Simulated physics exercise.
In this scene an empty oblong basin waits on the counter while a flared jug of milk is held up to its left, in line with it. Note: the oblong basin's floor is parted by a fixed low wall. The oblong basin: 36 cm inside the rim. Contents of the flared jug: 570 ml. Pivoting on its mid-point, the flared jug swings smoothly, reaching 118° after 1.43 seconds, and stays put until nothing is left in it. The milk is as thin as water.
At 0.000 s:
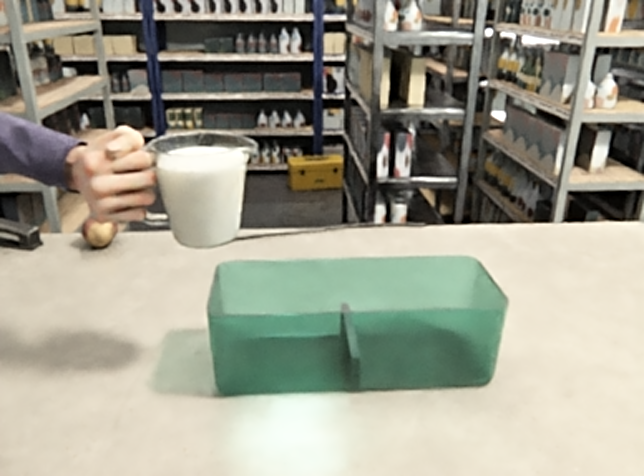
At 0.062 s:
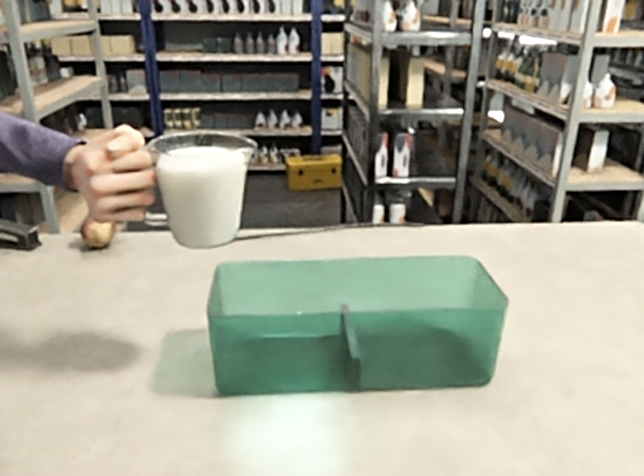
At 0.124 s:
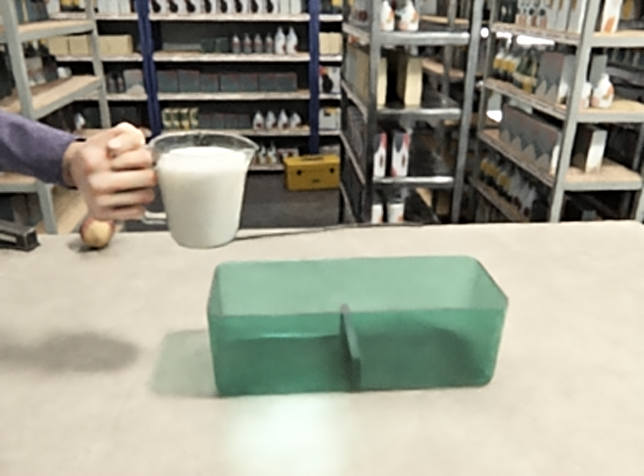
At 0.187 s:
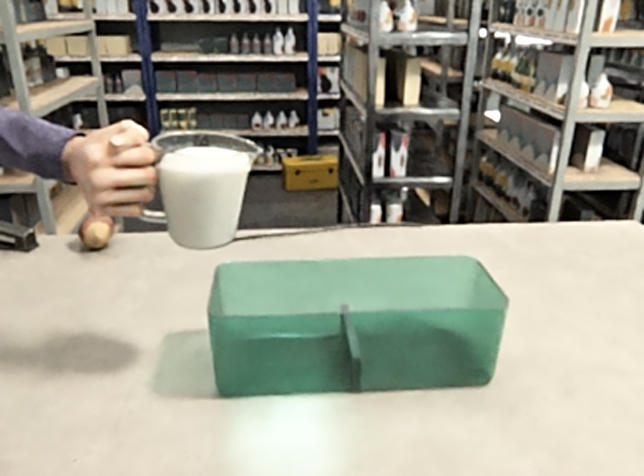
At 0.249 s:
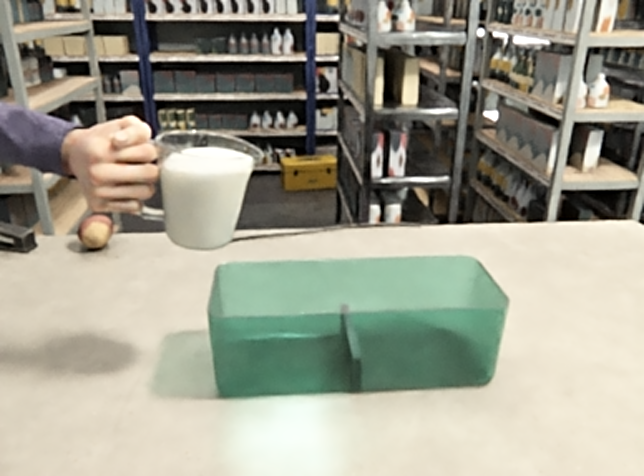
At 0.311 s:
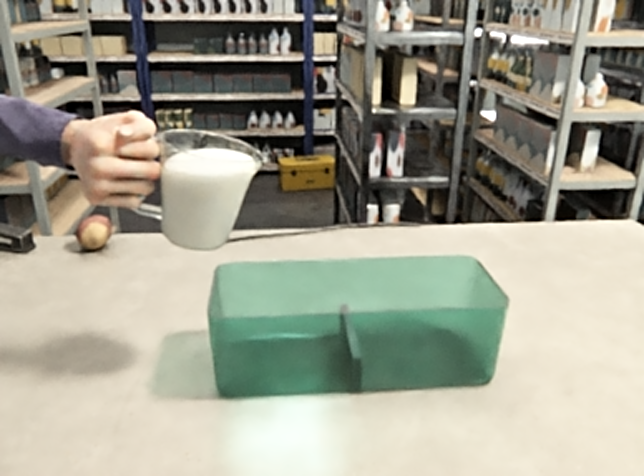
A hand in a purple sleeve reaches in from the left over a pale counter, seen from the front and slightly above, with stocked storage shelves behind. It grips a clear flared jug of white milk, up and to the left of an empty, translucent green oblong basin with a divider. The hand gradually tilts the jug slightly to the right, while the basin stays still.
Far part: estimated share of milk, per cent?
3 per cent.
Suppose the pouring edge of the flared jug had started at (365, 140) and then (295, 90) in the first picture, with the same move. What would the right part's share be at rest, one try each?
95 in a hundred, followed by 70 in a hundred.
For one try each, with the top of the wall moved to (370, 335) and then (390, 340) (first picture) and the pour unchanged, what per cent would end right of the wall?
Some 5 in a hundred, then some 15 in a hundred.
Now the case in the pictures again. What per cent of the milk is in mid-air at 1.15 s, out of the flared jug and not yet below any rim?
Close to 10 %.
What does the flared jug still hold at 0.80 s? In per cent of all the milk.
About 68 percent.
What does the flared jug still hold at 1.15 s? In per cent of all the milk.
9 %.
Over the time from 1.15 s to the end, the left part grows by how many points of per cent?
About 16 percent.
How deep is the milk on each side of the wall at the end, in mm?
I'd say close to 24 mm on the left, close to 0 mm on the right.
Then, 0.80 s in, the tilt is 70° and 68 per cent is still to pour, 13 is left of the wall and 0 right of it.
Then, 1.15 s in, the tilt is 107° and 9 per cent is still to pour, 80 is left of the wall and 1 right of it.
Then, 1.52 s in, the tilt is 118° and 0 per cent is still to pour, 95 is left of the wall and 3 right of it.
Then, 1.93 s in, the tilt is 118° and 0 per cent is still to pour, 95 is left of the wall and 3 right of it.
Finally, 95 per cent lies left of the wall, 3 right of it and 2 outside.
